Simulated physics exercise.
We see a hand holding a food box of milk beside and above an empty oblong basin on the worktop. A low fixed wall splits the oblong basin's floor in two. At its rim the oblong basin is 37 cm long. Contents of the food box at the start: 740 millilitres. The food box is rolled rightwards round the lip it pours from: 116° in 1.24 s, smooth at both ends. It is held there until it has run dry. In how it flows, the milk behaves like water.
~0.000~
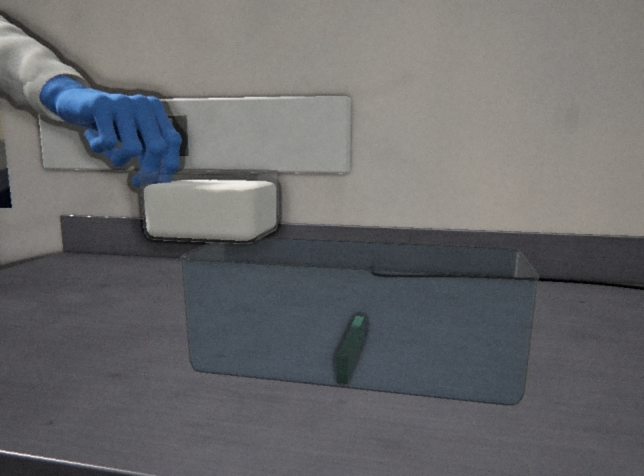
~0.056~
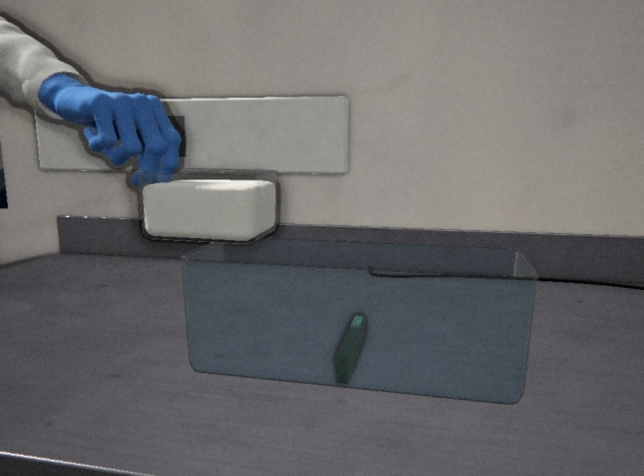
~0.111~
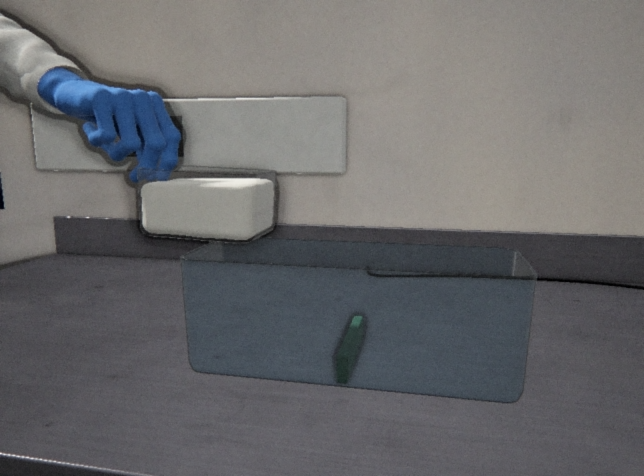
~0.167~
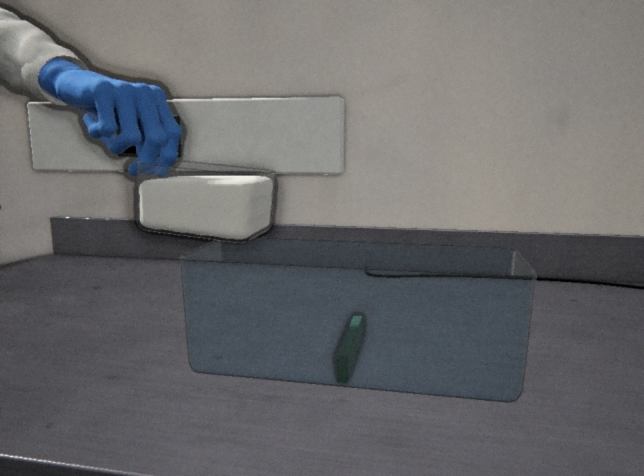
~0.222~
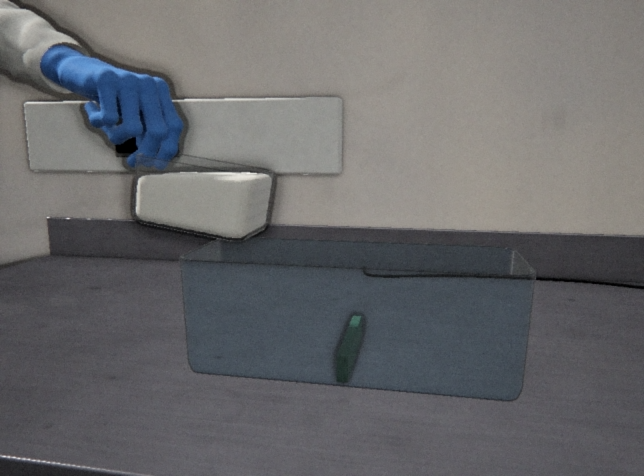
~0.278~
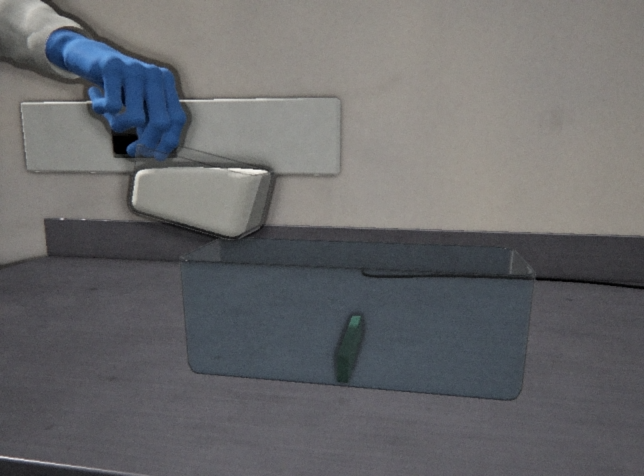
A blue-gloved hand held a white box above and beside an empty, see-through basin on a grey worktop, then slowly tilted the box slightly to the right.
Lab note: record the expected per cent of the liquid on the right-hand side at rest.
Expected right-hand share: 58 per cent.
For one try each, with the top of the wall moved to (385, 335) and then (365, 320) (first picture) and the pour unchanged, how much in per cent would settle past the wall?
The first gives near 20 per cent and the second near 35 per cent.
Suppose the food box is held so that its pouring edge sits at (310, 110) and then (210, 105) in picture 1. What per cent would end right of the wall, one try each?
Respectively about 85 and 20 percent.
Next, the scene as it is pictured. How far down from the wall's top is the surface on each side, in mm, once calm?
Close to 18 mm left and close to 12 mm right.
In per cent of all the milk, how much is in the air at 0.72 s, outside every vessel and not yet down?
It comes to roughly 34 per cent.
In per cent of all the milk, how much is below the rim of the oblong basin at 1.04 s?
84 per cent or thereabouts.
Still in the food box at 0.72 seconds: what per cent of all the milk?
Roughly 48 %.
After 0.72 s the tilt is 72° and 47 per cent is still to pour, 17 is left of the wall and 1 right of it.
After 1.04 s the tilt is 109° and 6 per cent is still to pour, 24 is left of the wall and 61 right of it.
After 1.37 s the tilt is 116° and 0 per cent is still to pour, 38 is left of the wall and 61 right of it.
After 1.74 s the tilt is 116° and 0 per cent is still to pour, 40 is left of the wall and 58 right of it.
In the end 40 per cent lies left of the wall, 58 right of it and 1 outside.
